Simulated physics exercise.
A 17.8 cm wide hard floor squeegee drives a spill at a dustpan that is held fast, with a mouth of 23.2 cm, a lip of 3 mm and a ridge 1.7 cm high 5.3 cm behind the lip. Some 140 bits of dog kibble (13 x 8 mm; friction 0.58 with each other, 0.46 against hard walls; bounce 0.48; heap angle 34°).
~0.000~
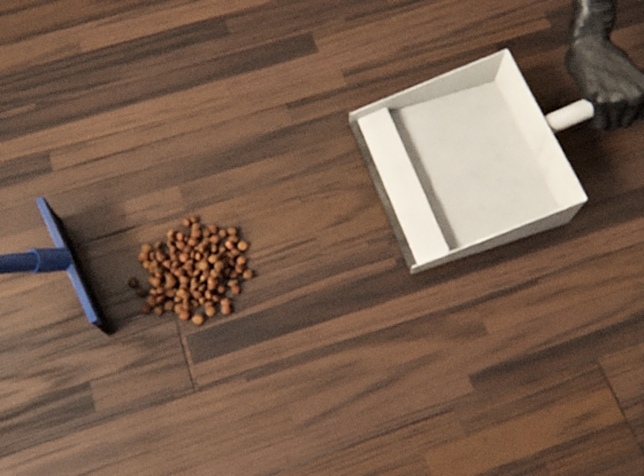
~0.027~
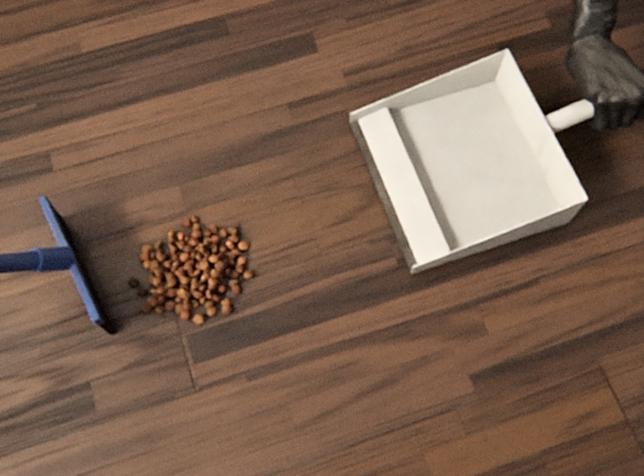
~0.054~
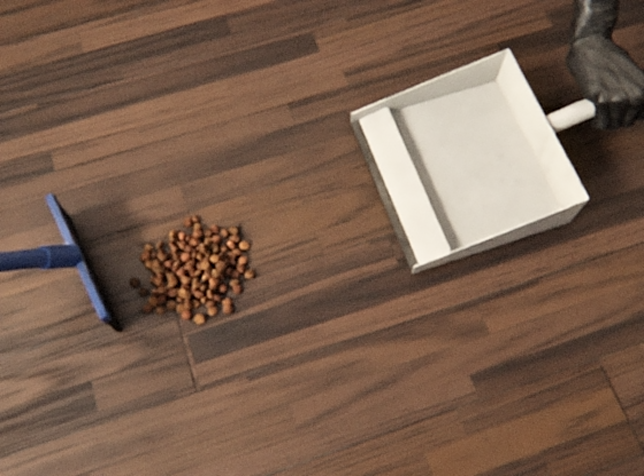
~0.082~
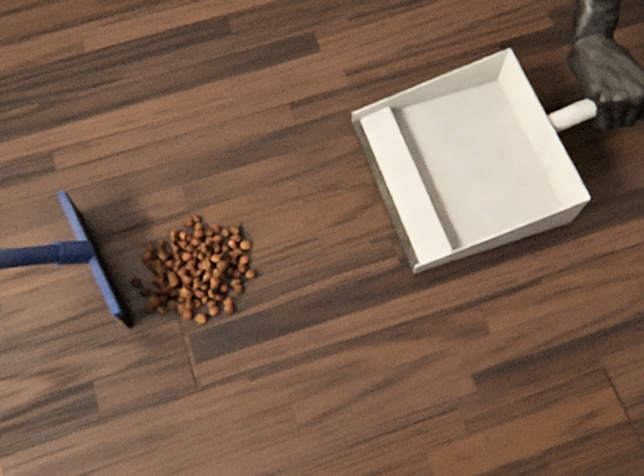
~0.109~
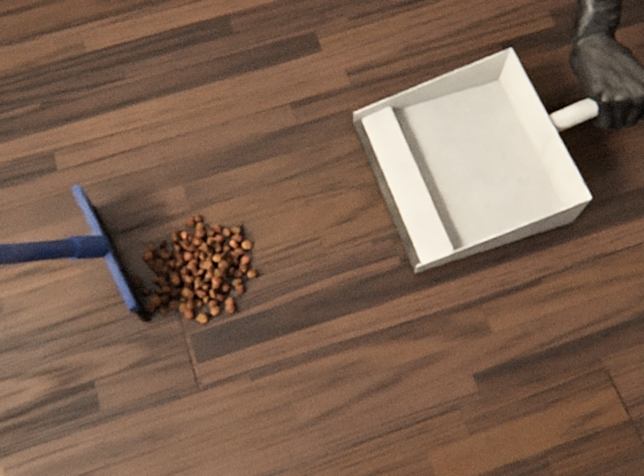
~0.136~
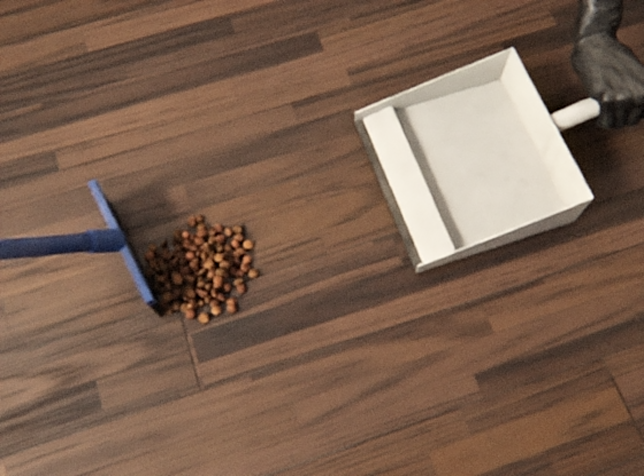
A heap of reddish-brown kibble sits on a dark wood-plank floor, seen from above at an angle. A blue squeegee with a long handle stands to its left, while a dark gray hand at the upper right grips the handle of a white dustpan facing the pile. The squeegee slides rightward and its blade meets the heap's left edge, nudging a few bits, while the pan stays practically still.
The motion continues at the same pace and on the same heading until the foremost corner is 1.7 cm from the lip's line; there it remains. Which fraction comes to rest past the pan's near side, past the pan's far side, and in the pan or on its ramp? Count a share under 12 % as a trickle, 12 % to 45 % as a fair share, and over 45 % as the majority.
Near side: A trickle. Far side: A trickle. Pan: A fair share.
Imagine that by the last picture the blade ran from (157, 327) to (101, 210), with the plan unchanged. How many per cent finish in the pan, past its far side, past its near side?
Pan 0 % / far 0 % / near 30 %.
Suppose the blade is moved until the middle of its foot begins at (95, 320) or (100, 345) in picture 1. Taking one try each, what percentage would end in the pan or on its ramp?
The two tries give about 30 % and about 15 %.
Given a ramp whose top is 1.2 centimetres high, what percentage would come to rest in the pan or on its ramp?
With that ramp, near 25 per cent.
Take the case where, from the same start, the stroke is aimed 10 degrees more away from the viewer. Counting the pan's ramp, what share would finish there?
I'd put it at close to 20 percent.
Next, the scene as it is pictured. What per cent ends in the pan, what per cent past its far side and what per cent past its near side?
Near side 0 %, far side 0 %, pan 25 %.
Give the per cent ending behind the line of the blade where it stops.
Near 30 percent, give or take.
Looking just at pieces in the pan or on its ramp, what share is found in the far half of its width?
Share: Approx. 50 %.
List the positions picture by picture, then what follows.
The first picture shows blade from (96, 321) to (44, 204), moved 0.0 cm, 0 of the pieces shifted so far; middle of the pieces at (190, 272); pan at (469, 167).
The second picture shows blade from (98, 320) to (46, 203), moved 0.2 cm, 0 of the pieces shifted so far; middle of the pieces at (191, 272).
The third picture shows blade from (106, 317) to (53, 201), moved 1.0 cm, 0 of the pieces shifted so far; middle of the pieces at (192, 272).
The fourth picture shows blade from (118, 313) to (65, 197), moved 2.3 cm, 0 of the pieces shifted so far; middle of the pieces at (193, 271).
The fifth picture shows blade from (134, 307) to (80, 192), moved 4.0 cm, 0 of the pieces shifted so far; middle of the pieces at (194, 271).
The sixth picture shows blade from (151, 301) to (96, 187), moved 5.9 cm, 8 of the pieces shifted so far; middle of the pieces at (196, 271); pan at (474, 166). Its pace works out near 0.68 m/s, heading 3 degrees away from the viewer's side.
After 0.36 s, middle of the blade 18 cm from the lip; 0 % over the lip, far side 0 %, near side 0 %.
After 0.50 s, middle of the blade 9 cm from the lip; 0 % over the lip, far side 0 %, near side 0 %.
Then, at 0.78 s, middle of the blade 3 cm from the lip; 25 % over the lip, far side 0 %, near side 0 %.
In the end, at 1.3 s, near side 0 %, far side 0 %, pan 25 %, in front of the lip or behind the blade 75 %.
